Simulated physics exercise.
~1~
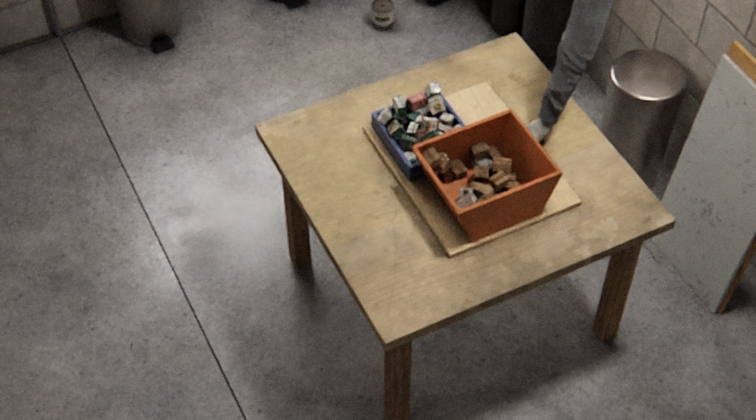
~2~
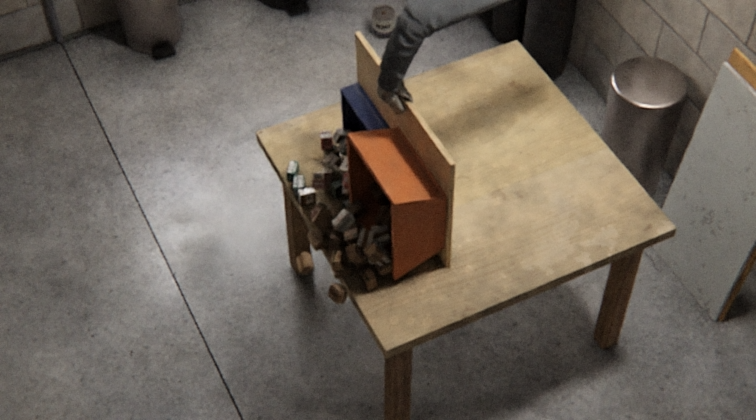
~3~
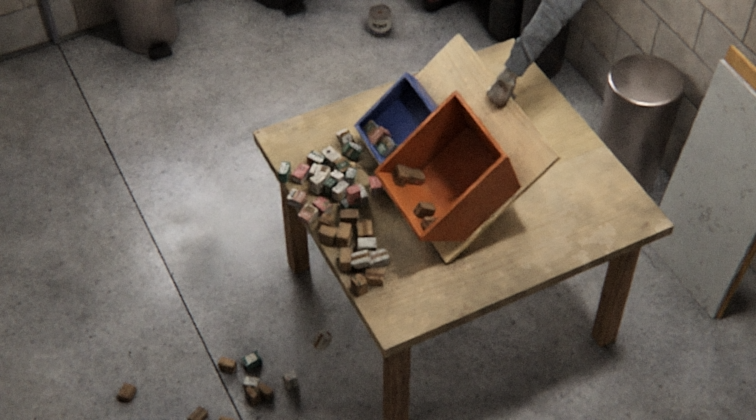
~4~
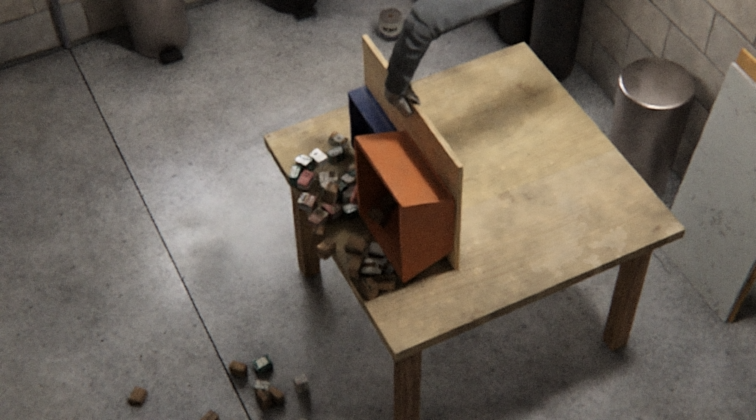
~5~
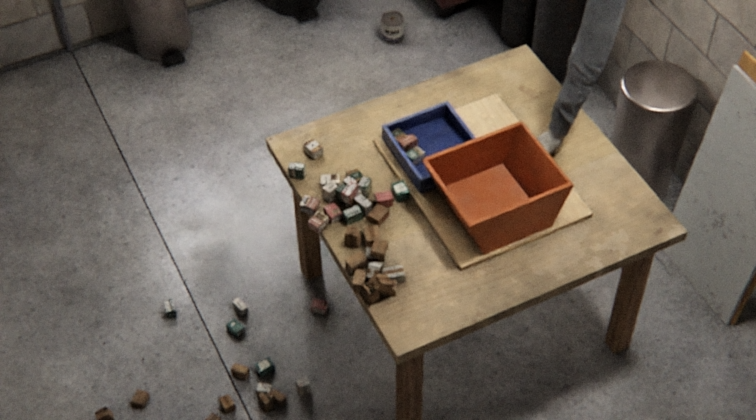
Orange and blue crates on a board being tipped leftward by hand, spilling small blocks across table and floor, then lowered flat.
